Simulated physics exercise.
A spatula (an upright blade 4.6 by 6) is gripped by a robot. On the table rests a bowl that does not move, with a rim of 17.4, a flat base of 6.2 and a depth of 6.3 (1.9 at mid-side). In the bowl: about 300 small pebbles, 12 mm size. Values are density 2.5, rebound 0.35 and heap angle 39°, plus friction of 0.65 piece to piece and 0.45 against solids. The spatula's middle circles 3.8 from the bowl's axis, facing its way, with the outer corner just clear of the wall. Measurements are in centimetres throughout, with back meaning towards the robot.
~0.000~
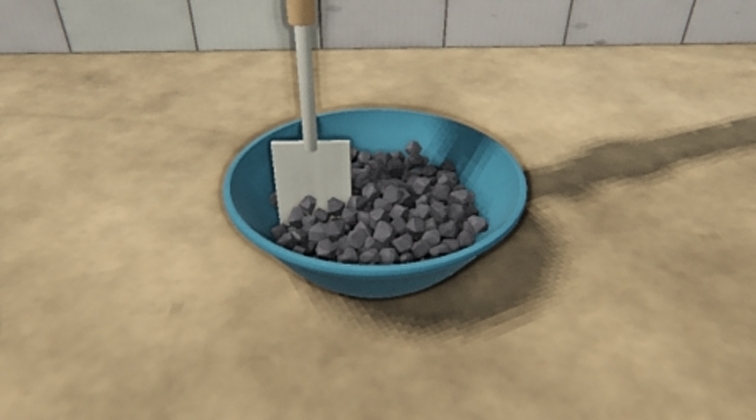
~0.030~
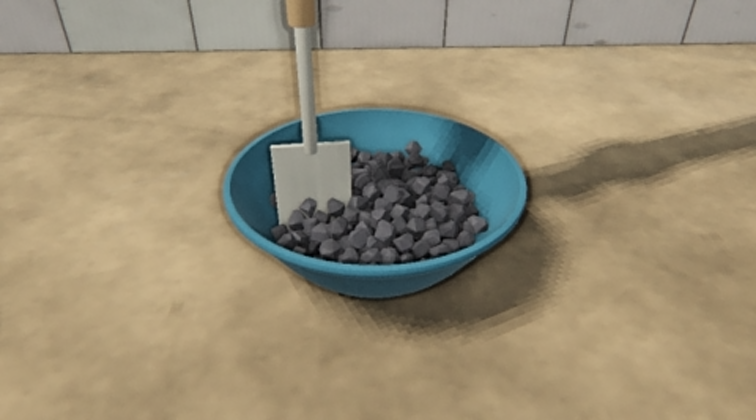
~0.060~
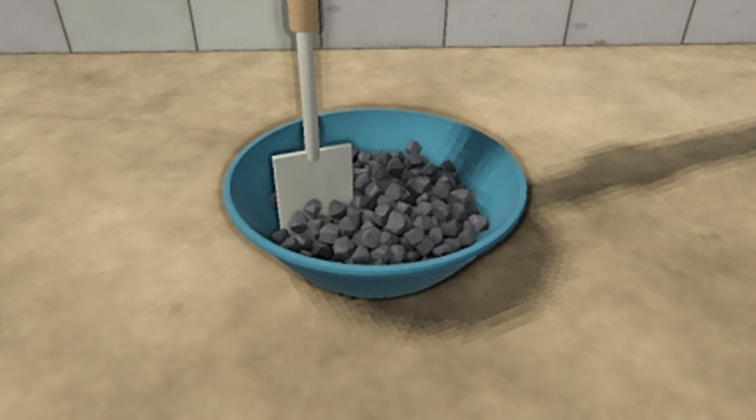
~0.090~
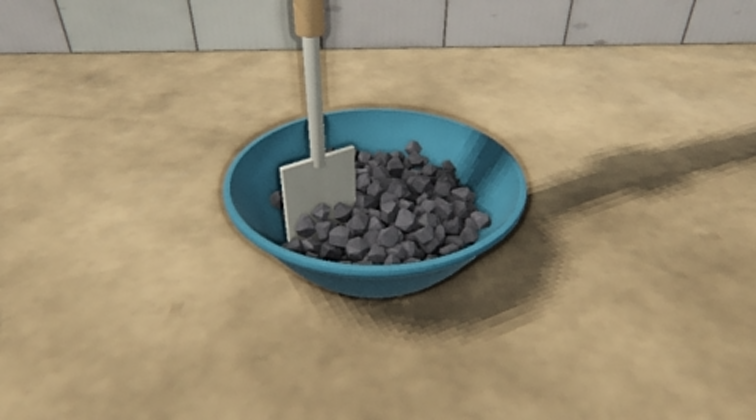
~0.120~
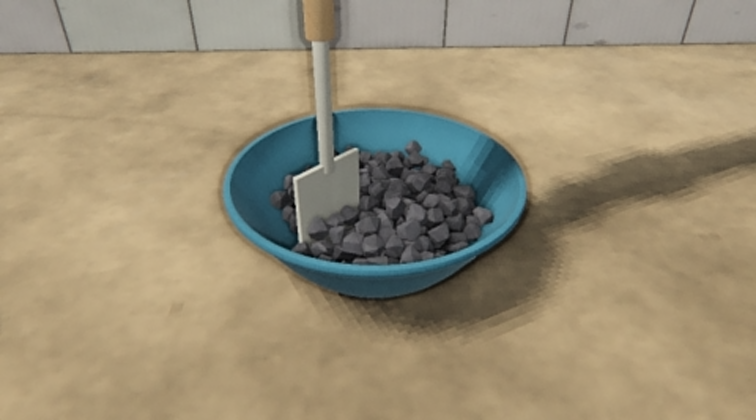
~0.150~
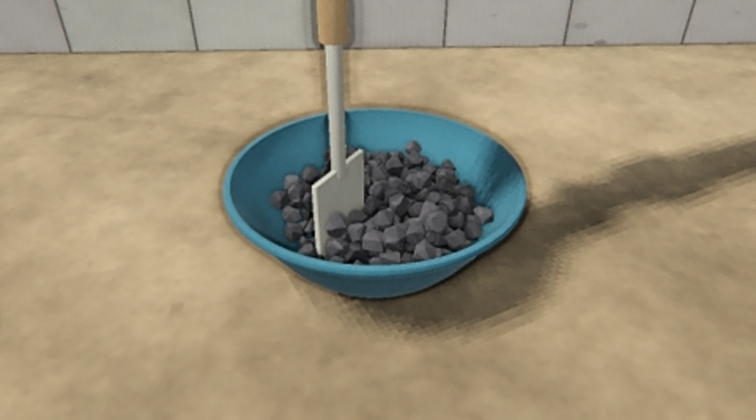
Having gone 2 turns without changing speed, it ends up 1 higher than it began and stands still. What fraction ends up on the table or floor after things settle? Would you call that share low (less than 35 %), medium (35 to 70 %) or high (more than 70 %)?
I would call it low.
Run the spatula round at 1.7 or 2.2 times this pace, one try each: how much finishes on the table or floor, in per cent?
First try close to 40, second close to 50, in per cent.
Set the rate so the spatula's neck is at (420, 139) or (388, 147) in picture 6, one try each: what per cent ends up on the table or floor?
Some 50 and 45 %.
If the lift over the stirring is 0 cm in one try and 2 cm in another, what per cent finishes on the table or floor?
Around 30 percent, then 20 percent.
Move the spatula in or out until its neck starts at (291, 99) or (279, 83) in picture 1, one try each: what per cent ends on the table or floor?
Near 20 per cent and near 0 per cent, in that order.
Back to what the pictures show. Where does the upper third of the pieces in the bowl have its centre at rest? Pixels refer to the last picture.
Centre of top third: Approx. (356, 221).
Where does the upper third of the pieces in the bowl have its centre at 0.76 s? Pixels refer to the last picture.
Around (290, 173).
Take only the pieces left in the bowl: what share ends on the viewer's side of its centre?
Roughly 55 percent of it.
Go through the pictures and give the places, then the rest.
Spatula neck at (309, 119), 0° round; upper third of the load around (381, 195), from x 280 to 480, top at y 150; 303 in the bowl, in the first picture.
Spatula neck at (309, 121), 5° round; upper third of the load around (381, 199), from x 280 to 480, top at y 150, in the second picture.
Spatula neck at (311, 127), 17° round; upper third of the load around (384, 204), from x 280 to 480, top at y 150, in the third picture.
Spatula neck at (317, 133), 30° round; upper third of the load around (388, 209), from x 280 to 480, top at y 150, in the fourth picture.
Spatula neck at (326, 139), 43° round; upper third of the load around (395, 208), from x 280 to 485, top at y 150, in the fifth picture.
Spatula neck at (338, 143), 56° round; upper third of the load around (399, 210), from x 280 to 485, top at y 150; 303 in the bowl, in the sixth picture.
After 0.76 s, 318° round, highest piece 9 above the table; 249 in the bowl, 46 on the table or floor, 8 in flight or on the tool.
After 1.36 s, 220° round, highest piece 8 above the table; 236 in the bowl, 66 on the table or floor, 1 in flight or on the tool.
After 1.87 s, 0° round, highest piece 7 above the table; 231 in the bowl, 71 on the table or floor, 1 in flight or on the tool.
After 2.57 s, 0° round, highest piece 7 above the table; 231 in the bowl, 72 on the table or floor.
At rest, 231 in the bowl, 72 on the table or floor. That is 24 % on the table or floor.
